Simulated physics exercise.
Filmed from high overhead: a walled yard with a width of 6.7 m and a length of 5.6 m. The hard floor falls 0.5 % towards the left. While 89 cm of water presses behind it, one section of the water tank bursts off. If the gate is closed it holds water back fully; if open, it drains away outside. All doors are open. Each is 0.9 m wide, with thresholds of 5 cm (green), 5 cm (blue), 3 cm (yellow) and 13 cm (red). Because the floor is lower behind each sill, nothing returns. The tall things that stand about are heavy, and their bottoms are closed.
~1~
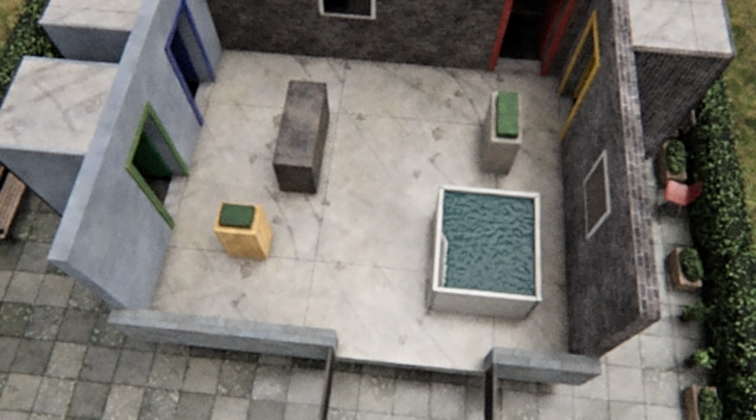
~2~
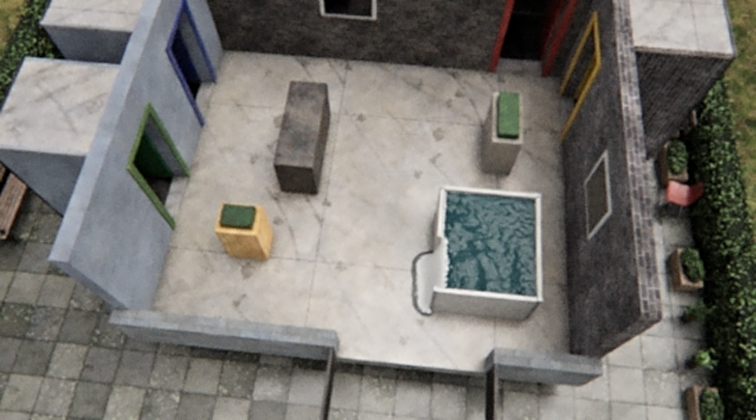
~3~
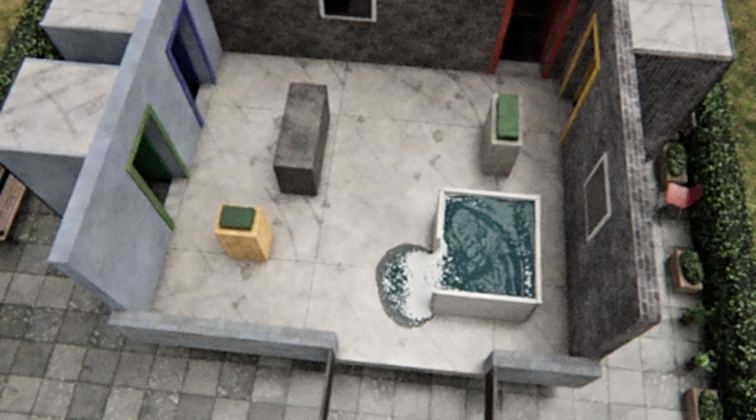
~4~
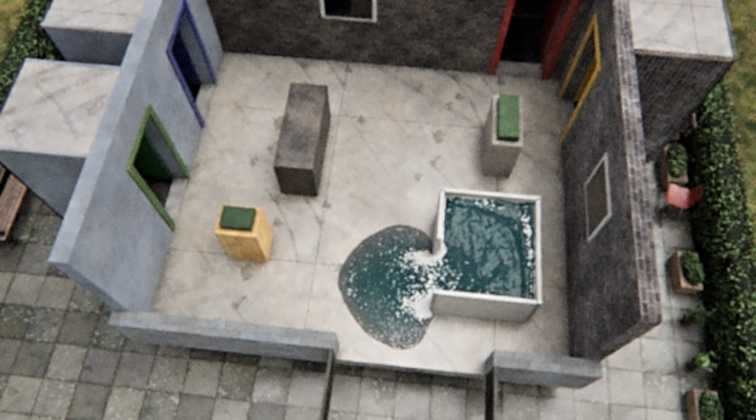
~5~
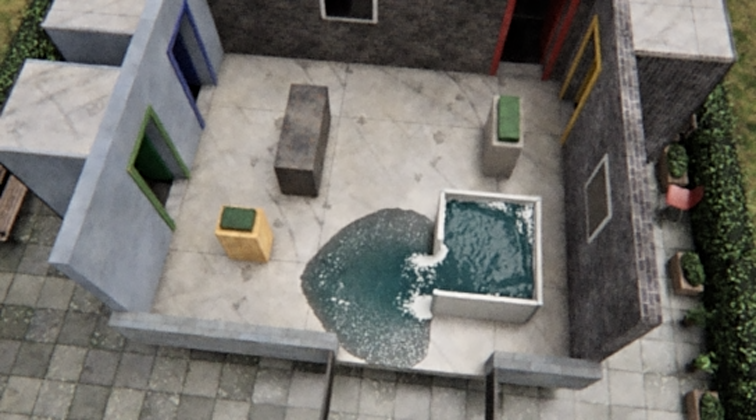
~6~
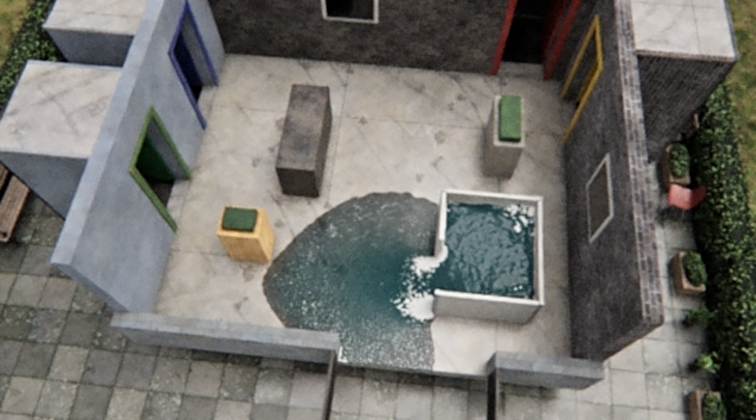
The clip shows a walled yard from above, where a square water tank opens on its left side and water pours out, foaming at the gap and spreading leftward across the pale floor in a widening dark pool.
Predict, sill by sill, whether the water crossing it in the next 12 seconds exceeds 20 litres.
Green door: Above the cap. Blue door: Above the cap. Yellow door: Above the cap. Red door: Below the cap.
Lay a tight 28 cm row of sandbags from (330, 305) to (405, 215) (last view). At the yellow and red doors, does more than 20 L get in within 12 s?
Checking the limit, yellow is fine, red is fine.
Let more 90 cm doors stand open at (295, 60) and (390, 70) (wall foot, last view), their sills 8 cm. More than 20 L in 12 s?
Taking them in order, the first is too much and the second fine.
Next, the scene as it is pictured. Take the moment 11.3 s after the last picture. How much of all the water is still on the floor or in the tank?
Roughly 76 in a hundred.
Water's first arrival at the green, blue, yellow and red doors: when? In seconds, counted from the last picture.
So green at 0.8 s, blue at 1.5 s, yellow at 6.5 s, and red at 5.5 s.
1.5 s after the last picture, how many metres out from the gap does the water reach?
I'd say close to 5.6 m.
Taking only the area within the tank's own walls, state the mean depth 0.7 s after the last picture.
Roughly 50 centimetres.
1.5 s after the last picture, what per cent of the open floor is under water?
I'd say around 40 % is wet.
Then, 0.7 s after the last picture water covers 30 % of the floor and is deepest (44 cm) near (150, 324); green door not reached, blue door not reached, yellow door not reached, red door not reached.
Then, 1.5 s after the last picture water covers 40 % of the floor and is deepest (45 cm) near (150, 324); green door 12 cm at the sill, 6 L in, blue door 2 cm at the sill, 0 L in, yellow door not reached, red door not reached.
Then, 2.8 s after the last picture water covers 50 % of the floor and is deepest (24 cm) near (216, 331); green door 9 cm at the sill, 29 L in, blue door 9 cm at the sill, 3 L in, yellow door not reached, red door not reached.
Then, 6.3 s after the last picture water covers 75 % of the floor and is deepest (16 cm) near (216, 89); green door 8 cm at the sill, 55 L in, blue door 9 cm at the sill, 34 L in, yellow door not reached, red door 3 cm at the sill, 0 L in.
Then, 11.3 s after the last picture water covers 90 % of the floor and is deepest (8 cm) near (222, 68); green door 7 cm at the sill, 63 L in, blue door 7 cm at the sill, 93 L in, yellow door 6 cm at the sill, 65 L in, red door 6 cm at the sill, 0 L in.
